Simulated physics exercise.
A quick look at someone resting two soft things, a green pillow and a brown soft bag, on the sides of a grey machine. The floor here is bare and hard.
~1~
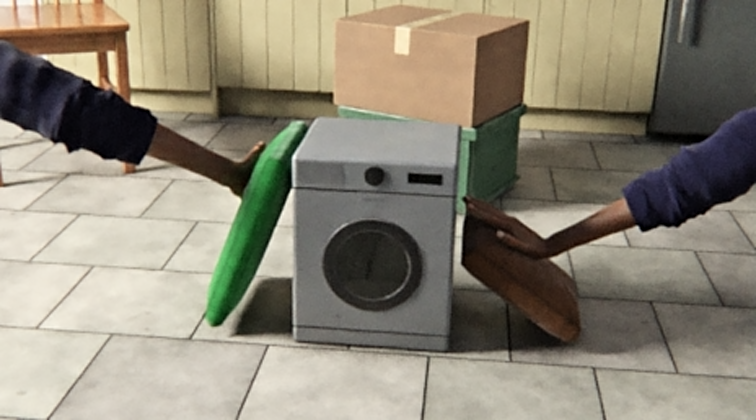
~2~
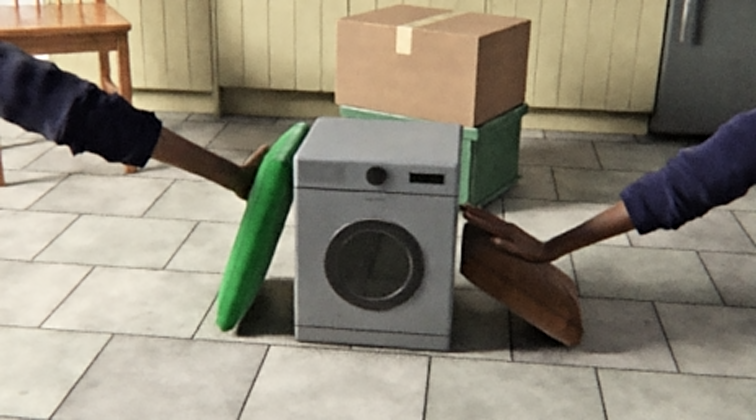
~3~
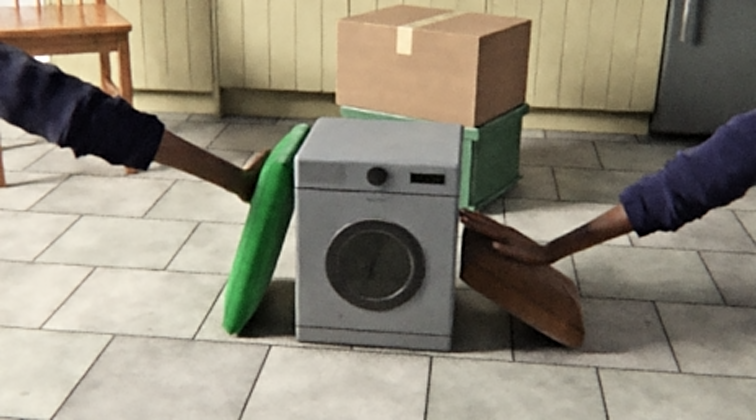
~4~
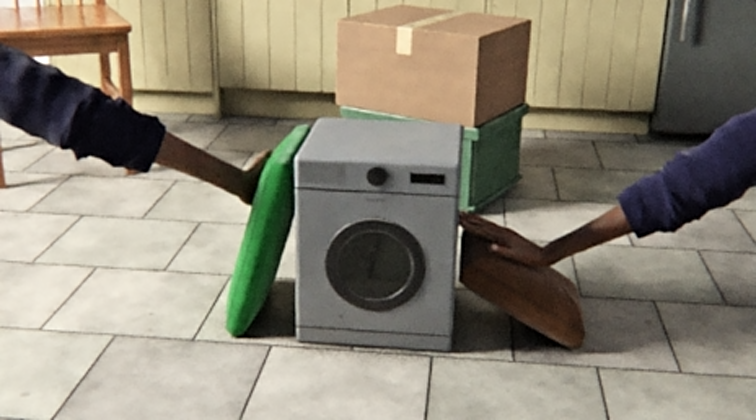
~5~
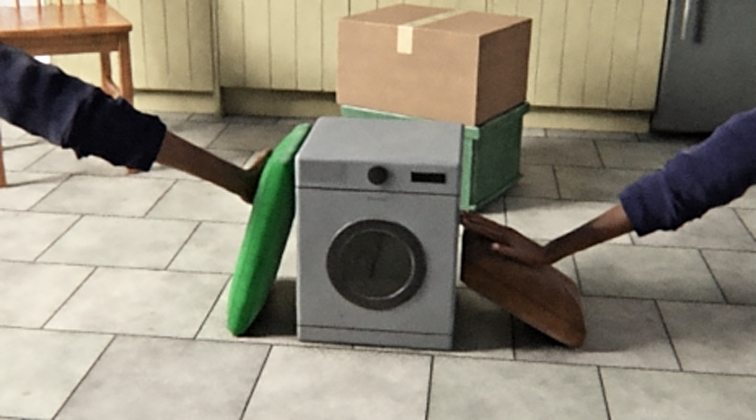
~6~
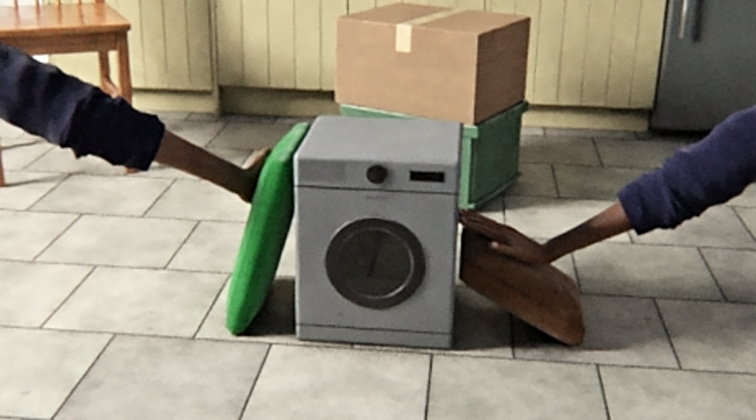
On a tiled floor, two hands held a green pillow and a brown soft bag against either side of a grey machine; the pillow's foot shifted slightly right, then everything stayed nearly still.
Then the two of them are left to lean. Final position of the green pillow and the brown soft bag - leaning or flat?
Green pillow - leaning. Brown soft bag - flat.
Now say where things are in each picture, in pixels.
In the first frame, pillow foot (213, 322), head (277, 164); soft bag foot (573, 337), head (467, 258).
In the second frame, pillow foot (225, 327); soft bag foot (576, 340).
In the third frame, pillow foot (232, 330); soft bag foot (578, 342).
In the fourth frame, pillow foot (235, 332); soft bag foot (578, 343).
In the fifth frame, pillow foot (236, 331); soft bag foot (579, 341).
In the sixth frame, pillow foot (235, 330), head (282, 166), almost upright; soft bag foot (578, 340), head (464, 271), at a low slant.
Then, 0.28 s on from there, pillow propped as before near (271, 227); soft bag flat on the floor near (524, 305).
In the end, pillow propped as before near (271, 227); soft bag flat on the floor near (527, 304). The green pillow keeps leaning and the brown soft bag slumps to the floor.
